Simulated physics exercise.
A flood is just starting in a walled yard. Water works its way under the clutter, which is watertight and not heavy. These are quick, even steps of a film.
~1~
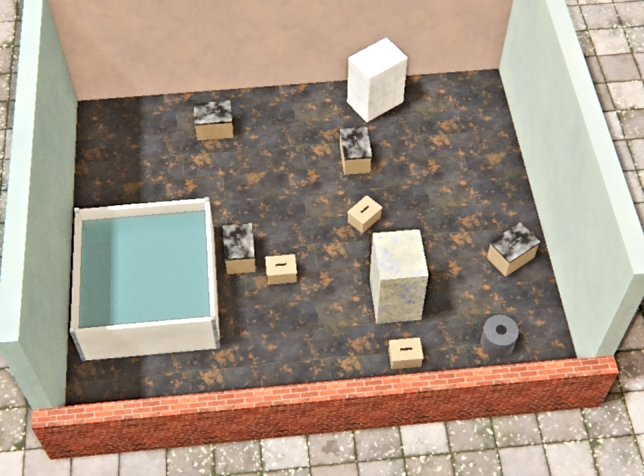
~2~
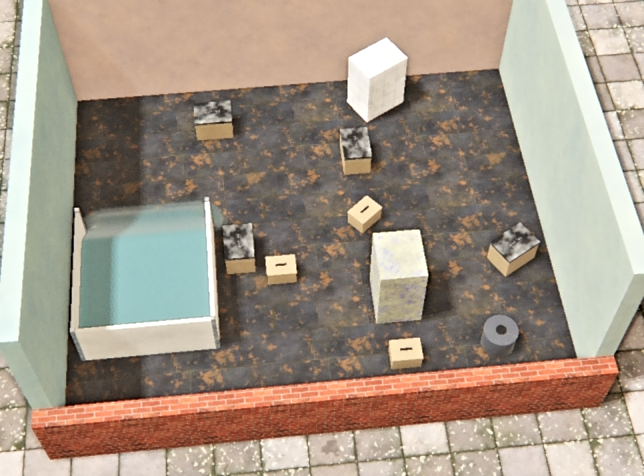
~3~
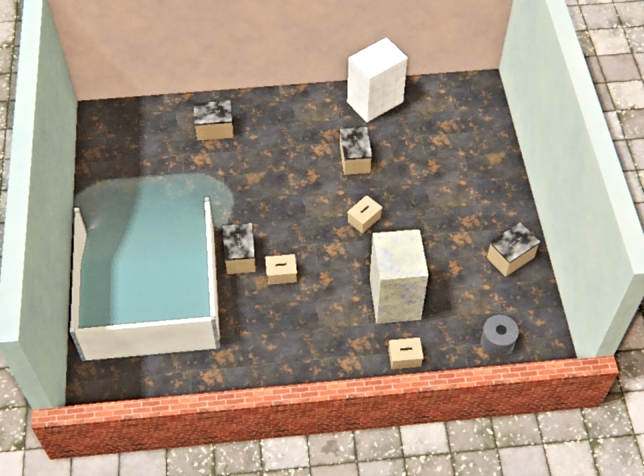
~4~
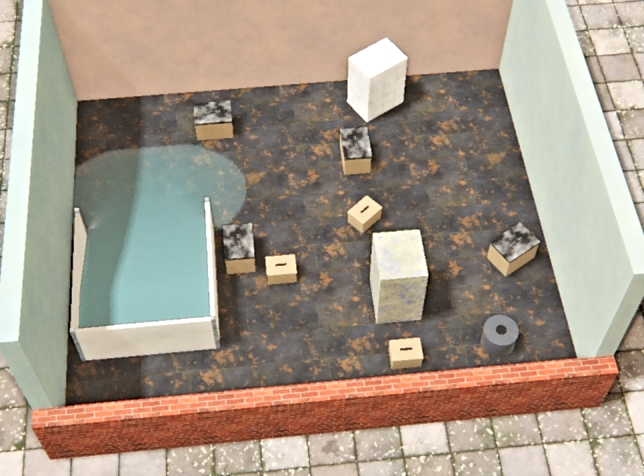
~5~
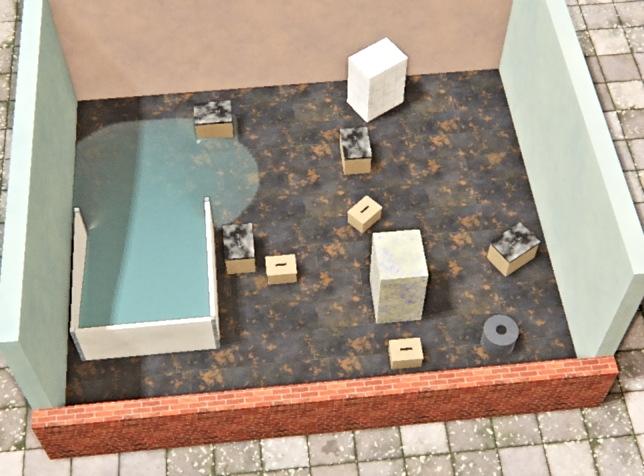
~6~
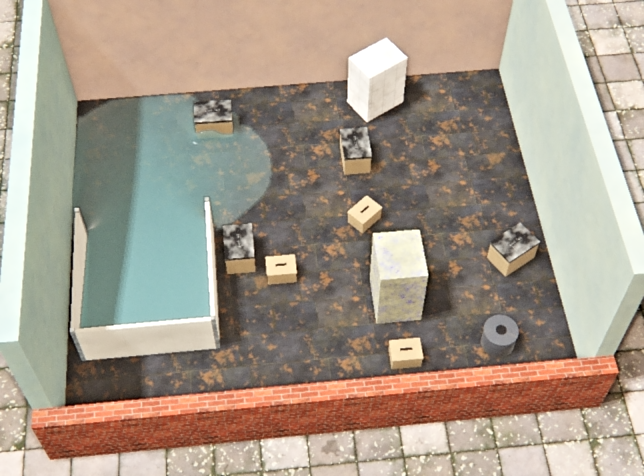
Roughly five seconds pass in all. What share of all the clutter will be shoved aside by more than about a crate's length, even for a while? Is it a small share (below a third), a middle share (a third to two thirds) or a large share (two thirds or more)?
A middle share, a third to two thirds.
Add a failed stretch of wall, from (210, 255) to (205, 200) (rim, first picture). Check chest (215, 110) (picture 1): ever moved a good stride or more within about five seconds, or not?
Lab note - outcome: Distance not reached.
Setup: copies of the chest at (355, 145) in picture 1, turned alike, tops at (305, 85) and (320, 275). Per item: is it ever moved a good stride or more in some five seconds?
Item by item: Driven off; remains in place.
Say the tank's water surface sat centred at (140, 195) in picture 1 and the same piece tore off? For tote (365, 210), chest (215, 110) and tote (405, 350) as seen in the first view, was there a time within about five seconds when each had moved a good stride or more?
Object by object, in turn: Travelled a good distance, travelled a good distance, lingered near its place.
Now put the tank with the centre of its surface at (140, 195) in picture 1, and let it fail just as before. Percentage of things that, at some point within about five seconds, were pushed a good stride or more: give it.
Around 50 %.
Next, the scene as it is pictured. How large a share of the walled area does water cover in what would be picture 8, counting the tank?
30 in a hundred, roughly.
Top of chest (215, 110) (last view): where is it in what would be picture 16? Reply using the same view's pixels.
It should end up around (308, 80).
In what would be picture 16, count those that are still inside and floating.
You get 1.
A moment on, 0 of 8 are well off their spots; 0 afloat.
Next, 1 of 8 are well off their spots; 1 afloat.
Later, 2 of 8 are well off their spots; 1 afloat.
In the end, 3 of 8 are well off their spots, and 3 have been at some point; 1 afloat.
